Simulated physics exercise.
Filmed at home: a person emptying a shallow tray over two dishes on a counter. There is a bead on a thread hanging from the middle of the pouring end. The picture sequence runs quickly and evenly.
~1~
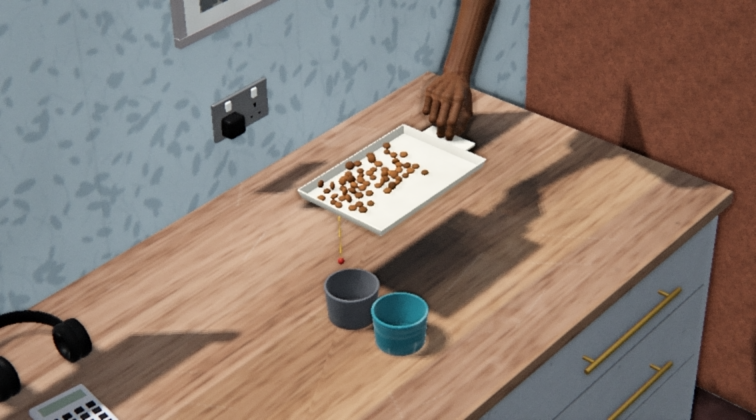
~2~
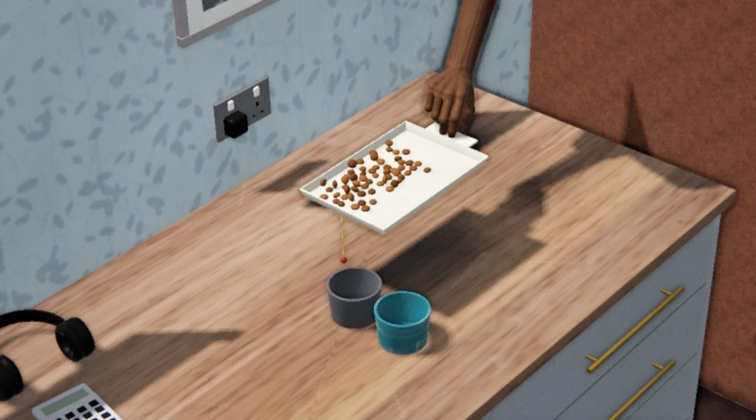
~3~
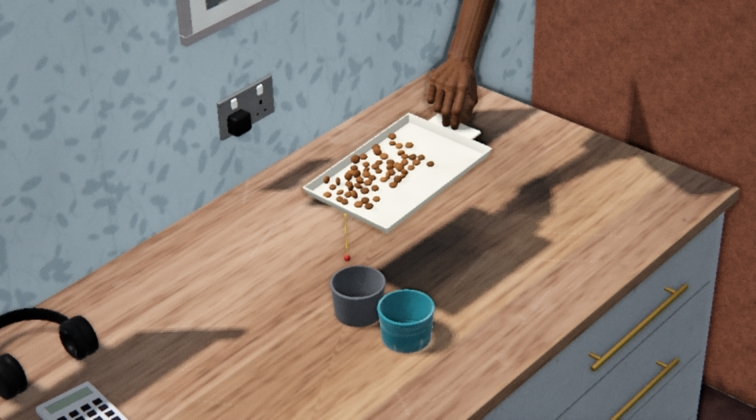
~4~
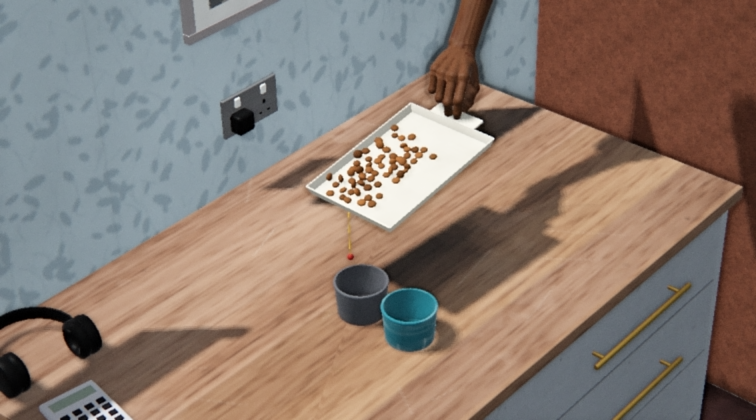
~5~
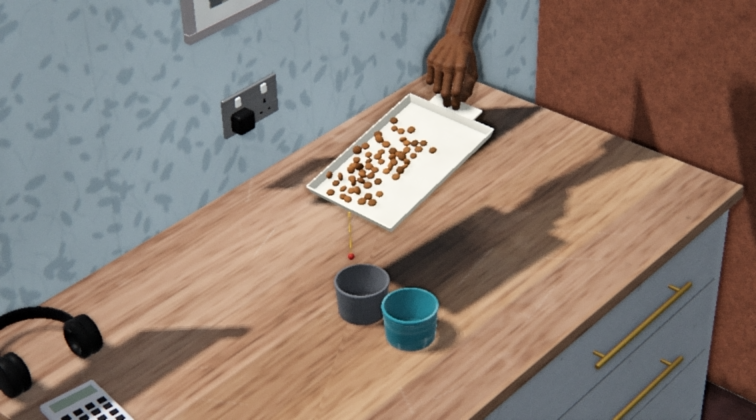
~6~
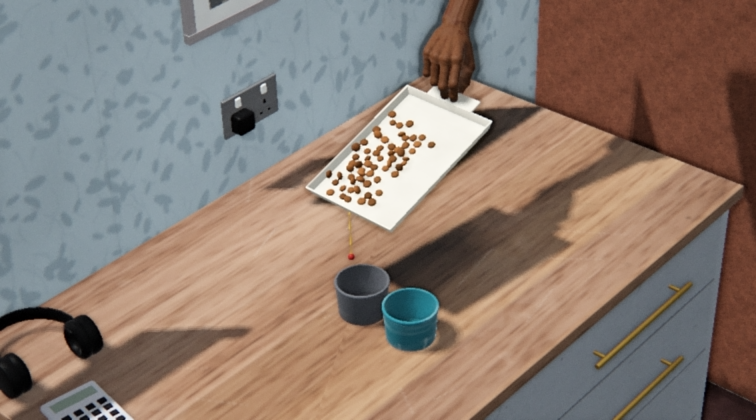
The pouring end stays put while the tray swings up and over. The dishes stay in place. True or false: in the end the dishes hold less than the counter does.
True.
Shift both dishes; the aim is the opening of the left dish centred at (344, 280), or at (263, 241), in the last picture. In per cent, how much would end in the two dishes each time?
Around 50 and then 30 per cent.
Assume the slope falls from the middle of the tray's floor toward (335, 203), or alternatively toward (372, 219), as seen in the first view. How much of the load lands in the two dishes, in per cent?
In turn some 0 and 60 per cent.
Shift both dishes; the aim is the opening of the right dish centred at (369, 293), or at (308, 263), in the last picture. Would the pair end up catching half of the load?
Catch, run one: Past the halfway mark; run two: Below the halfway mark.
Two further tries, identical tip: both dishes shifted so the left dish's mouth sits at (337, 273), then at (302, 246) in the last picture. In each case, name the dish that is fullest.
At place one the left of the pair; at place two the right of the pair.
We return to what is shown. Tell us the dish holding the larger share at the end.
The one you want is the left of the two.
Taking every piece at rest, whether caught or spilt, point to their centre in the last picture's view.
Close to (336, 303) in the last view.
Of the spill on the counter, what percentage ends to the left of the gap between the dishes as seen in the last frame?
It comes to about 100 percent.
Soon, tray tipped steeply; nearly all on the tray; a small part in the air.
A while on, tray tipped past a quarter turn; about a third on the tray; a small part in the left dish; about a third outside both; a small part in the air.
Towards the end, tray tipped past a quarter turn; about a third in the left dish; about two thirds outside both.
Finally, tray tipped past a quarter turn; none in the right dish; about a third in the left dish; about two thirds outside both.
